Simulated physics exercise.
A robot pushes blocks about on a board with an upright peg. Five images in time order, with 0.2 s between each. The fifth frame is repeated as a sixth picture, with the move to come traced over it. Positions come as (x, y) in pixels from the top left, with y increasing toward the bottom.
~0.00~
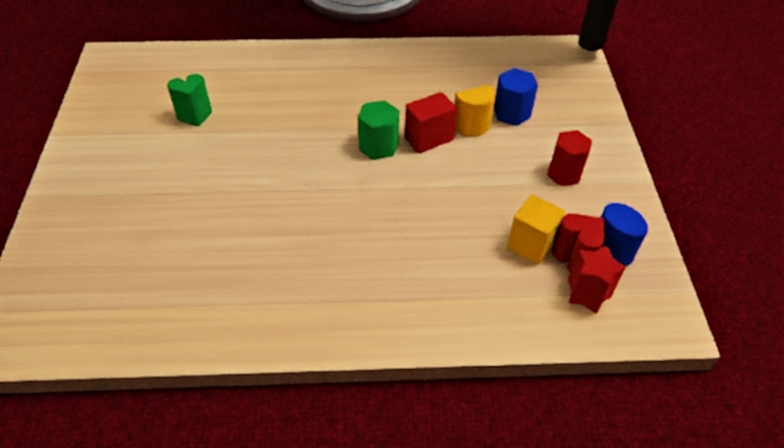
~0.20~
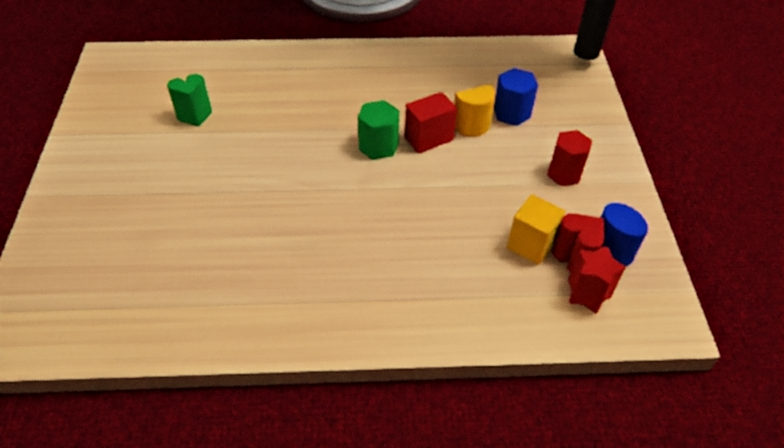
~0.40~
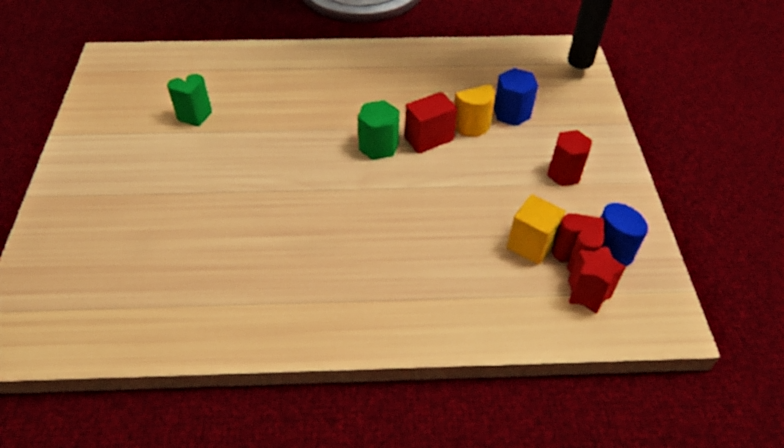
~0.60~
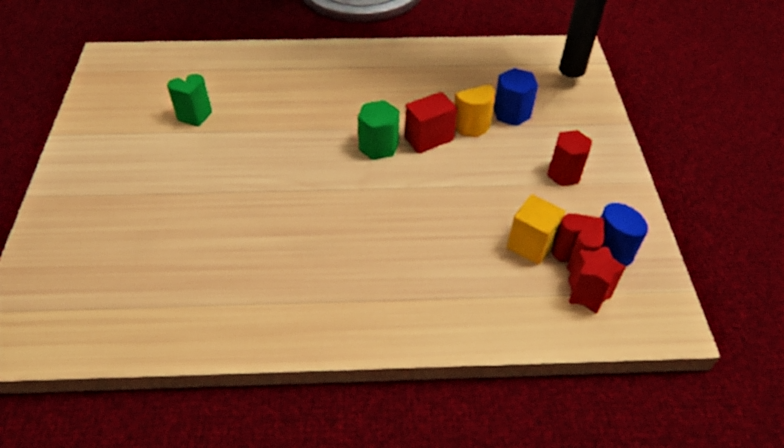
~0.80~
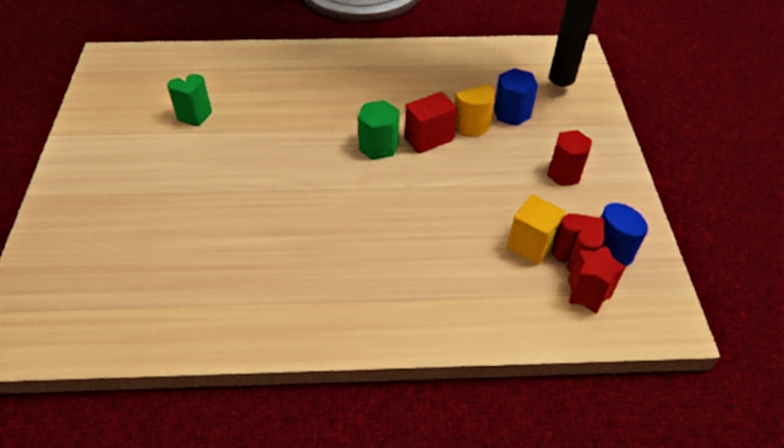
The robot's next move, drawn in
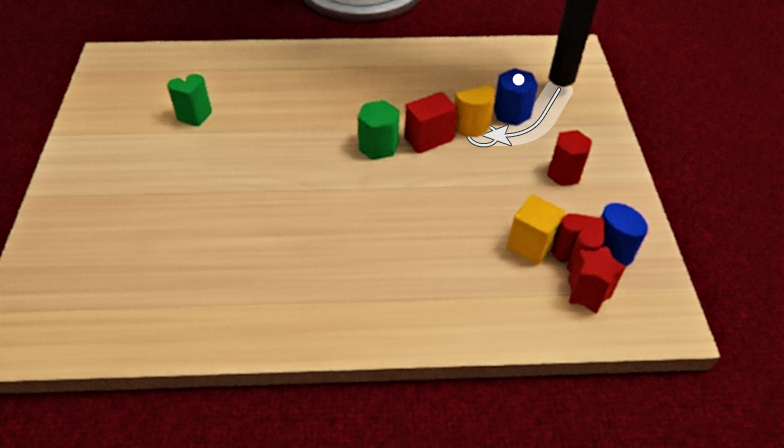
Black peg sliding slowly down and slightly left near a wooden board's upper right corner, while the coloured blocks stay still.
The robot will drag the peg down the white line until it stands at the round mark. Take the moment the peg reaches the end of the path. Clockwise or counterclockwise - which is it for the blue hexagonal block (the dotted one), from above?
My answer: Clockwise.
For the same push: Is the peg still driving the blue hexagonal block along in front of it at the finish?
I'd say no.
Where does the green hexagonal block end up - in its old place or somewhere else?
It will be resting on its spot.
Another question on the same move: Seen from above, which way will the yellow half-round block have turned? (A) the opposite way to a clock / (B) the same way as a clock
That would be A.
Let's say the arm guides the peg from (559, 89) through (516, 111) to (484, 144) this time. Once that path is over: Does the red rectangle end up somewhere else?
I believe so.
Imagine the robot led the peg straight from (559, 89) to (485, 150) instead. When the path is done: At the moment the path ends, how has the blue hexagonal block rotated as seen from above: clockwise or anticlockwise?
Clockwise rotation.
The drawn path runs from (559, 89) through (545, 112) and (523, 132) to (483, 135); the dot is on the blue hexagonal block.
What follows on the original path. One third of the way, peg (547, 102); nothing pushed yet.
Two thirds of the way, peg (524, 122); yellow half-round block (470, 93), turned 30° anticlockwise; blue hexagonal block (502, 83), turned 65° clockwise.
At the end, peg (484, 124); green hexagonal block not moved; red rectangle not moved; yellow half-round block (464, 89), turned 50° anticlockwise; blue hexagonal block (496, 80), turned 90° clockwise.
